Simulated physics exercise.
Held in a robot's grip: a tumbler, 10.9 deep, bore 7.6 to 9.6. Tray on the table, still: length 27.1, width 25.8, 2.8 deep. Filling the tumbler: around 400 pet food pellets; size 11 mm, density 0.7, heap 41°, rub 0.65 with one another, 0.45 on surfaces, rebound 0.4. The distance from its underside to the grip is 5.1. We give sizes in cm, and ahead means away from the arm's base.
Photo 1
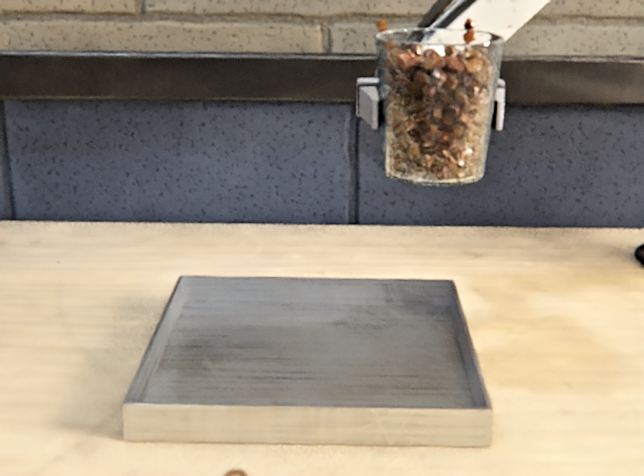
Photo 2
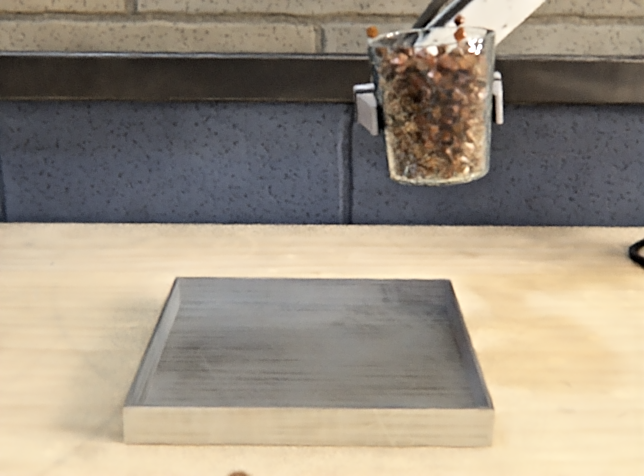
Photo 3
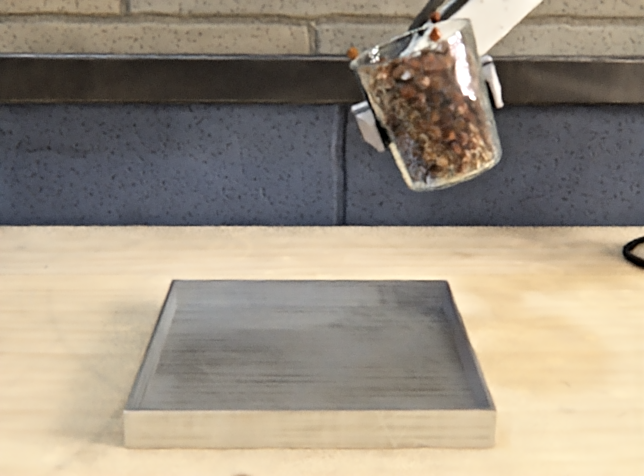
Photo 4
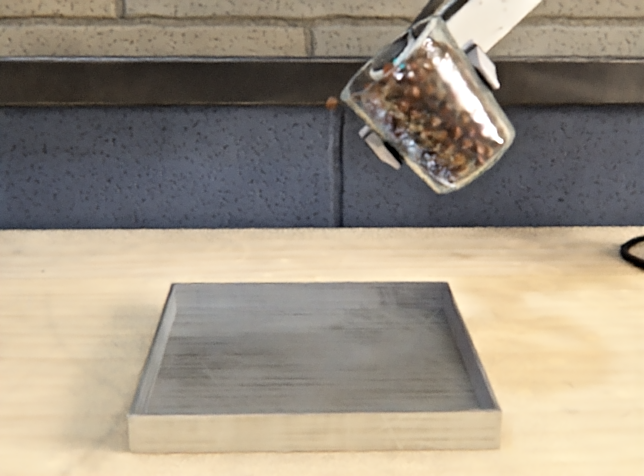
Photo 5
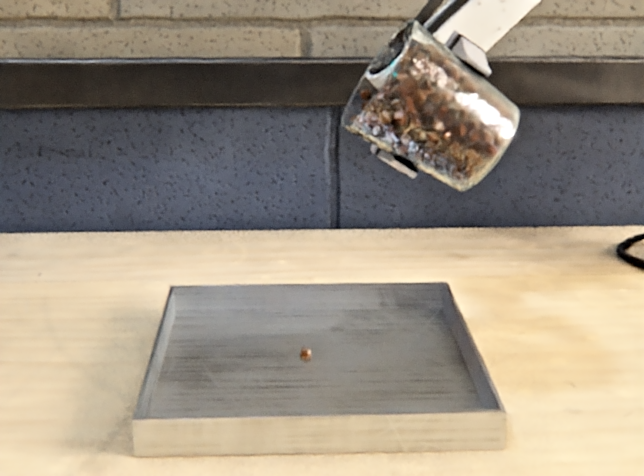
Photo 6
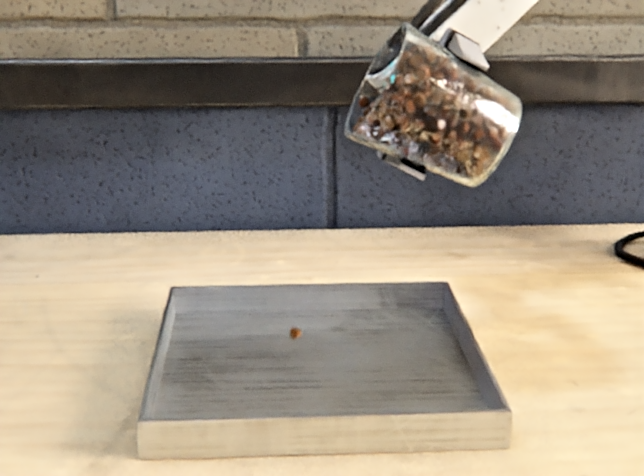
A clear tumbler nearly full of brown pellets, held by a gripper above an empty gray tray on a wooden table, starts upright and tilts steadily to the left. One pellet drops from its rim and lands in the tray, shifting slightly there as the tumbler leans further.
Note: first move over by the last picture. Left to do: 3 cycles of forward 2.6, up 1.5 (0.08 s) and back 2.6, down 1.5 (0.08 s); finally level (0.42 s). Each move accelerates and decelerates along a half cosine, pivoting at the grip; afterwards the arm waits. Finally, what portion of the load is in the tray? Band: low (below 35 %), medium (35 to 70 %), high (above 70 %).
Medium.
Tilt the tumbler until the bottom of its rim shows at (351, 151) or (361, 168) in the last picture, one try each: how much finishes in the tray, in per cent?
75 % and 95 %.
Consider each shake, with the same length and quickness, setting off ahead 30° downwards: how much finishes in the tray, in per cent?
15 %.
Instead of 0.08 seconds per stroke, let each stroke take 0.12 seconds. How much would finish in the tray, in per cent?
Estimate: Close to 25 percent.
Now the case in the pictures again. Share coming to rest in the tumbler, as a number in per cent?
45 percent.
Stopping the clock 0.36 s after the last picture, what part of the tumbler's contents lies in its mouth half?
Some 50 per cent.
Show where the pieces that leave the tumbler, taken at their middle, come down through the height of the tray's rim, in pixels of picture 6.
Centre: Roughly (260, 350).
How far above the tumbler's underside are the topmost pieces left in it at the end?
Some 7.5 cm.
Then, 0.36 s on, tilted 62° forward, highest piece 26 above the table; 241 in the tumbler, 81 in the tray, 2 on the table or floor, 71 in flight or on a rim.
Then, 0.72 s on, tilted 24° forward, highest piece 27 above the table; 199 in the tray, 184 in the tumbler, 8 on the table or floor, 4 in flight or on a rim.
Then, 1.10 s on, level, highest piece 25 above the table; 203 in the tray, 184 in the tumbler, 8 on the table or floor.
Then, 2.15 s on, level, highest piece 25 above the table; 203 in the tray, 184 in the tumbler, 8 on the table or floor.
In the end, 203 in the tray, 184 in the tumbler, 8 on the table or floor. That is 51 % in the tray.
